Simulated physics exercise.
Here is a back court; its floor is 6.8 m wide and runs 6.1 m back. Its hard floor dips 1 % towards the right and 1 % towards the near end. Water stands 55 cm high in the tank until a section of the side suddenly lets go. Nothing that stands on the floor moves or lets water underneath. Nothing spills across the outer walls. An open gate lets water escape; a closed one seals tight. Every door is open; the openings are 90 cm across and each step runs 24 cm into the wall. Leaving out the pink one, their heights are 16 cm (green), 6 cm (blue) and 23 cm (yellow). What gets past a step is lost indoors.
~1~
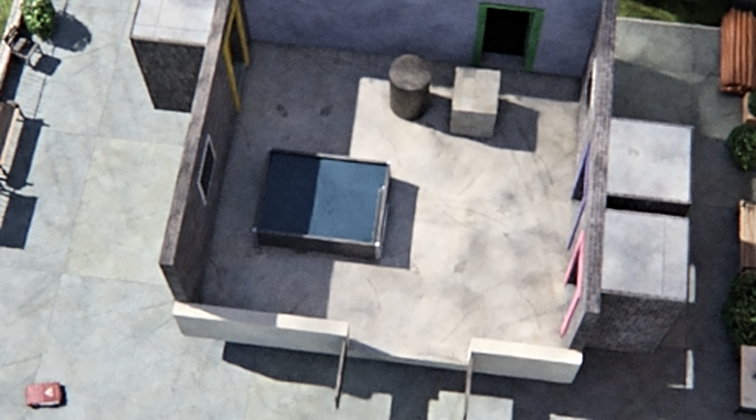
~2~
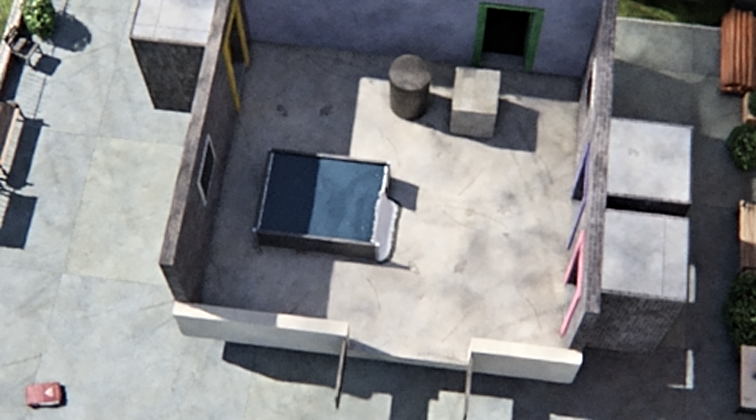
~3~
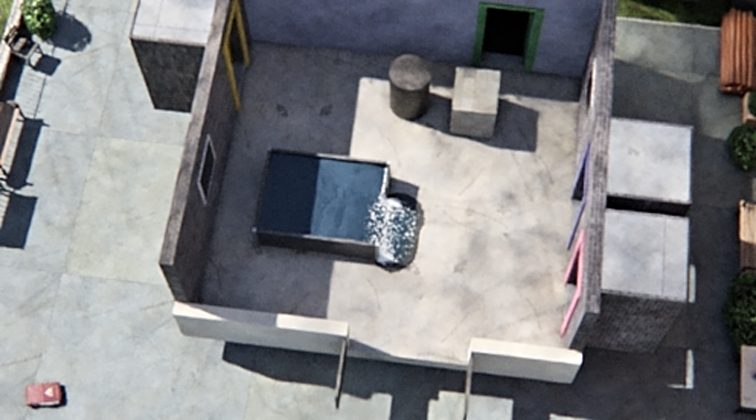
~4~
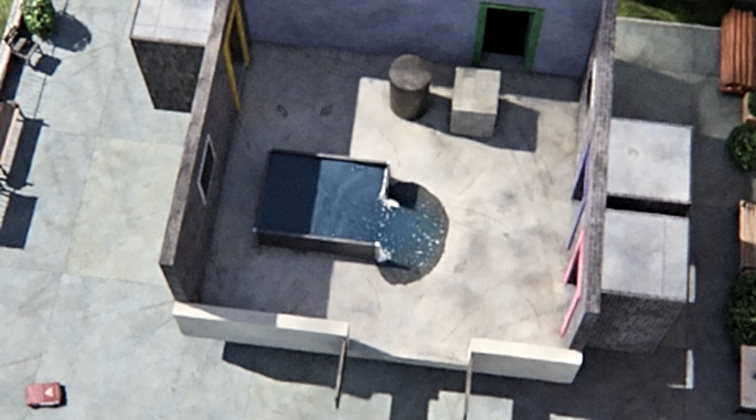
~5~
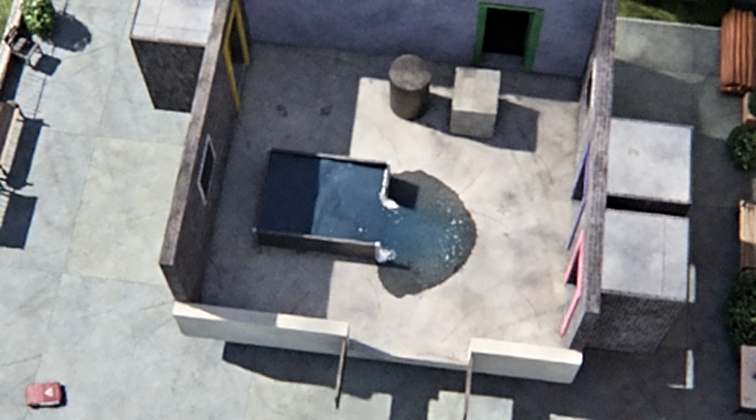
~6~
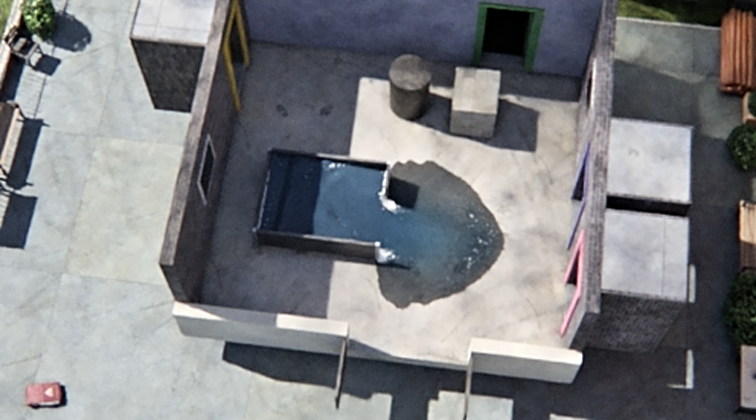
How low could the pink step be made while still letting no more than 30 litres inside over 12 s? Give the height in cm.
About 17 cm.
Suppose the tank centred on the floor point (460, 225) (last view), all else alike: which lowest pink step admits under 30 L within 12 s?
About 21 cm.
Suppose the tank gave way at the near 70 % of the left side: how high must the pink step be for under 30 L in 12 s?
Some 8.5 cm.
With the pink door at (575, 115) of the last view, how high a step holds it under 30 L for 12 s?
Roughly 6.5 cm.
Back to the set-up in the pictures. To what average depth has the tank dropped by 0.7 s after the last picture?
Some 37 cm.
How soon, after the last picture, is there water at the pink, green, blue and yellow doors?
Arrival: Pink 0.7 s, green 3.4 s, blue 0.5 s, yellow not in the 12 s.
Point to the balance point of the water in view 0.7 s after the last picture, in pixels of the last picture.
Around (367, 221).
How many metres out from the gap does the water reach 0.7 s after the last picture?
Roughly 3.6 m.
Then, 0.7 s after the last picture water covers 30 % of the floor, deepest (32 cm) near (383, 241); 2 cm at the pink door, 0 litres in over its 8 cm step.
Then, 2.3 s after the last picture water covers 40 % of the floor, deepest (26 cm) near (525, 360); 20 cm at the pink door, 85 litres in over its 8 cm step.
Then, 11.3 s after the last picture water covers 65 % of the floor, deepest (8 cm) near (525, 360); 8 cm at the pink door, 195 litres in over its 8 cm step.
At the pink door as built, the water peaked near 22 cm, 1.9 s after the last picture.
With a step of 14 cm, 65 litres would have come in within the 12 s; with 19 cm, 18 litres. So under 30 litres takes about 17 cm.
